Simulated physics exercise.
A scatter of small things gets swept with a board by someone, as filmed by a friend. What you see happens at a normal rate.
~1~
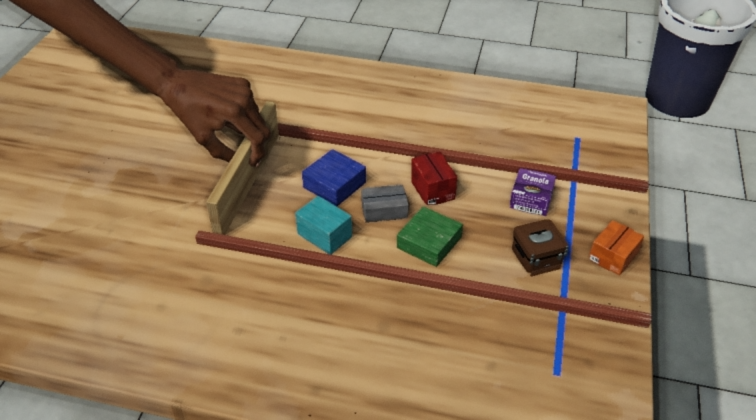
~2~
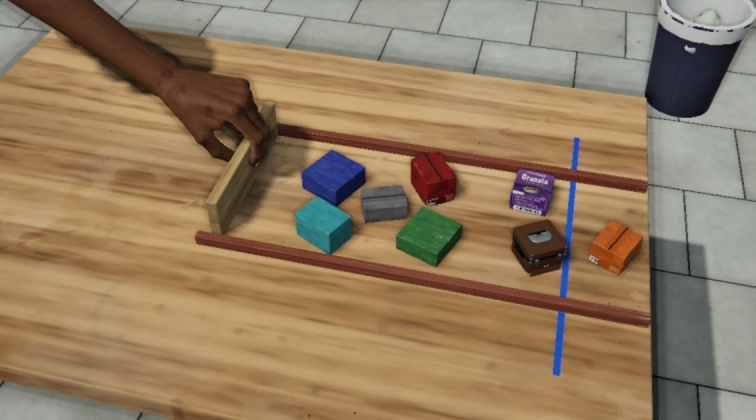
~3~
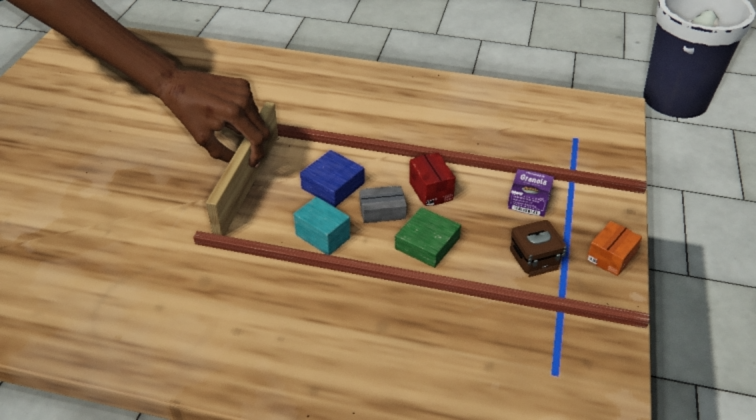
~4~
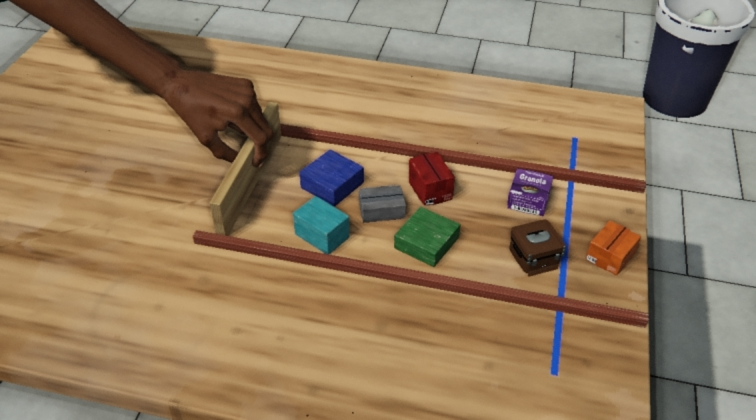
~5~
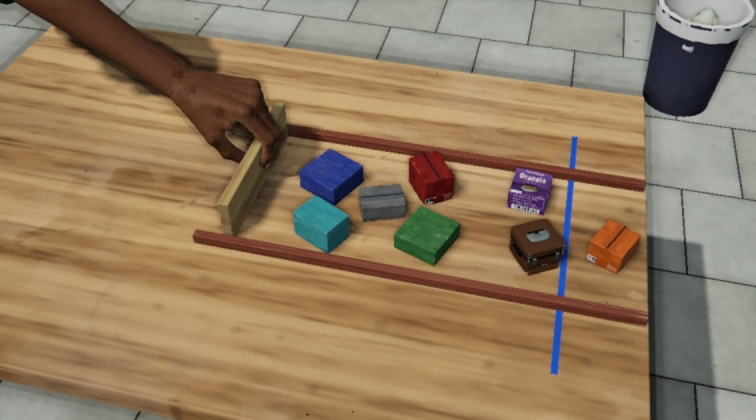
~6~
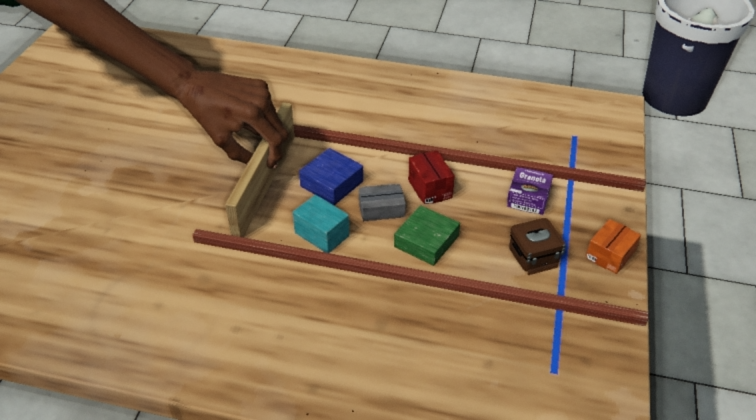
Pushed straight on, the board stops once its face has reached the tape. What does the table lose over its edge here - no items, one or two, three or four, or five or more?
It loses three or four items.
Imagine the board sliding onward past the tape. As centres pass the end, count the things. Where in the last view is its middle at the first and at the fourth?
First at (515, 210), next at (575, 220).
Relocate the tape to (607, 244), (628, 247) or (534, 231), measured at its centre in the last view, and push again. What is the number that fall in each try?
The three tries give 6, 8 and 1.
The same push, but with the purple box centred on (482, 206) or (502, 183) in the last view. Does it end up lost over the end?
The purple box goes down at the first spot and goes down at the second.
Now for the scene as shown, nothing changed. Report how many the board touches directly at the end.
The figure is 2.
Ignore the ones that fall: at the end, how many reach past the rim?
That adds up to 3.
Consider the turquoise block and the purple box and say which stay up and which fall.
Obs.: Turquoise block still up; purple box down.
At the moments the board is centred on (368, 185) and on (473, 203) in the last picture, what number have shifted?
Counts: 5 and 8.
A little later, none off yet; orange box at rest near (613, 246); brown case at rest near (536, 246); purple box at rest near (530, 191).
Next, none off yet; orange box moving near (624, 243); brown case shifted about its own width near (576, 245); purple box shifted about its own width near (577, 195).
When it is over, the number that fall off is three or four; down, purple box, brown case and orange box.
